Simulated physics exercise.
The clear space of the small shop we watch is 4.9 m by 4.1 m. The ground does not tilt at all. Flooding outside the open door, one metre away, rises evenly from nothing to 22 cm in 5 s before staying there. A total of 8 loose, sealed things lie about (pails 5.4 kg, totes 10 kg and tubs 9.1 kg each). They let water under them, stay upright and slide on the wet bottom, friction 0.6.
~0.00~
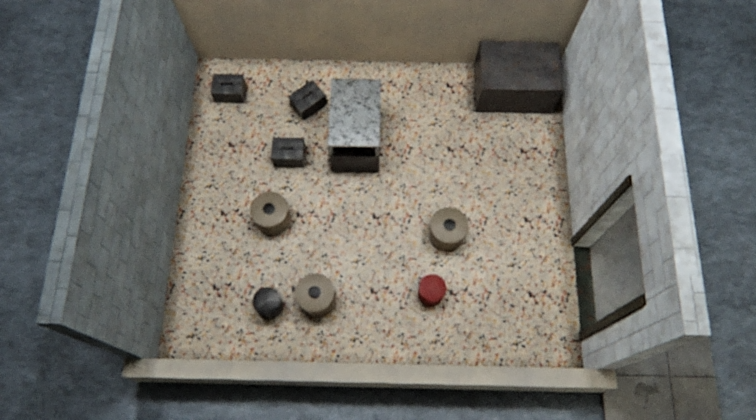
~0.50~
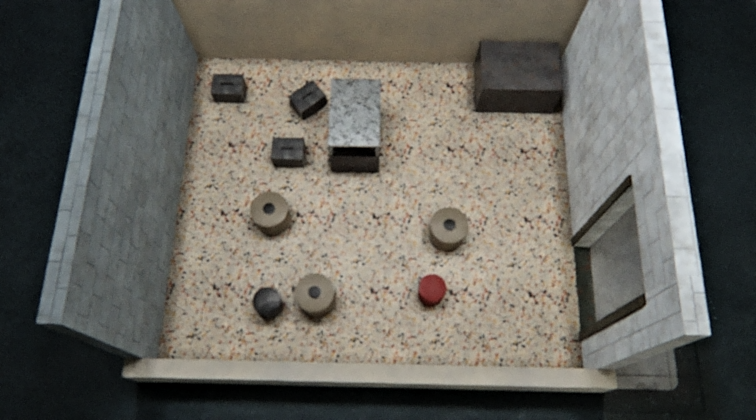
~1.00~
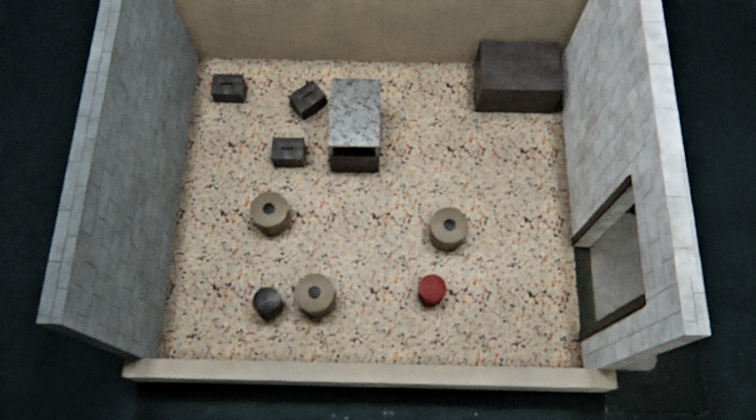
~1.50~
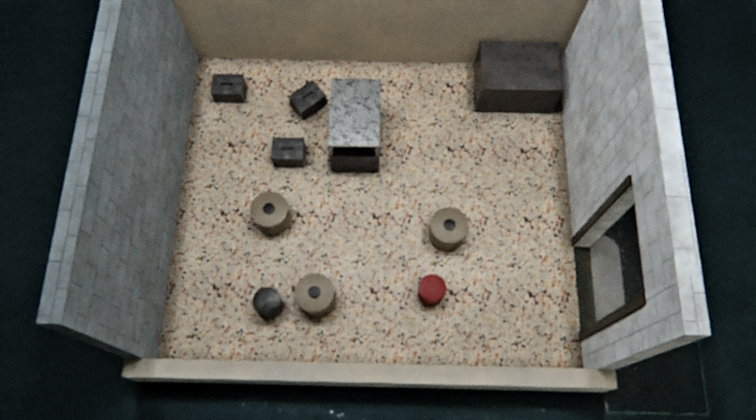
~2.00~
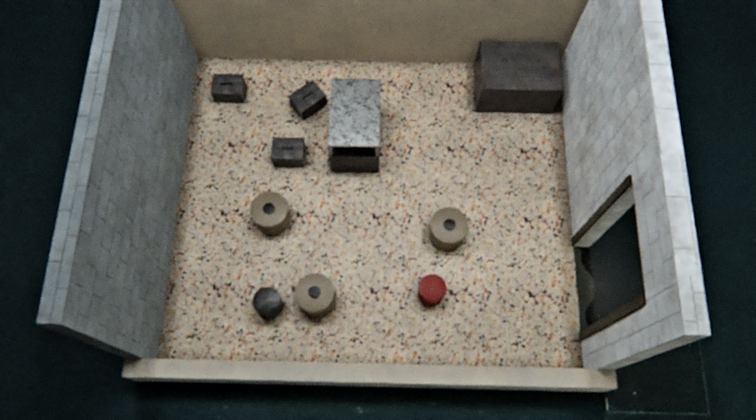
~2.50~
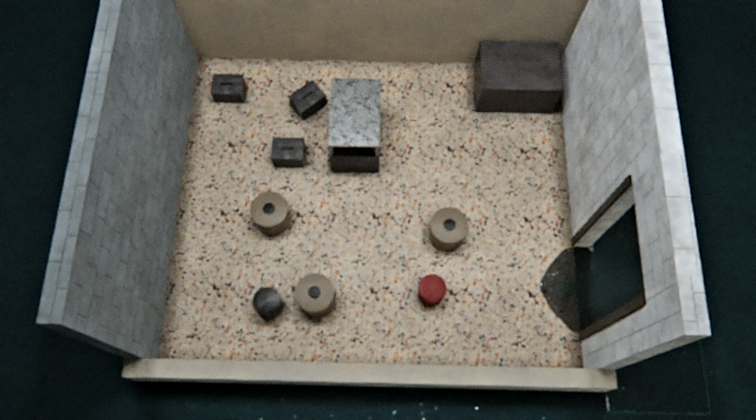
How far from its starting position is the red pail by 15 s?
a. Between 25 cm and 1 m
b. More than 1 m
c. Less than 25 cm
b.
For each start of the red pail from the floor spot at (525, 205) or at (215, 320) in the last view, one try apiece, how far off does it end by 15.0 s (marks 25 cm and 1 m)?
First try: It scarcely moves; second try: It covers a big distance.
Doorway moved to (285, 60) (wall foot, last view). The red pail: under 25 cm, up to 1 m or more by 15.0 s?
I'd expect the red pail to get swept far off.
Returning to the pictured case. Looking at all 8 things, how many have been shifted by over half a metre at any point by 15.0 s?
Answer: 7.
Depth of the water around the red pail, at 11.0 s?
Close to 13 centimetres.
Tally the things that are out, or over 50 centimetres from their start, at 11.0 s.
By my reckoning, 5.
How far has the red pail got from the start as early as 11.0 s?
Around 300 centimetres.
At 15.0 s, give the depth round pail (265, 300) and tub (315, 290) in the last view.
12 and 13 cm.
After 3.5 s the red pail is near (433, 288), 0.0 m from its start, aground; 0 afloat.
After 6.8 s the red pail is near (362, 296), 0.8 m from its start, afloat; 1 afloat.
After 11.0 s the red pail is near (174, 262), 3.0 m from its start, afloat; 6 afloat.
After 15.0 s the red pail is near (223, 79), 3.8 m from its start, afloat; 8 afloat.
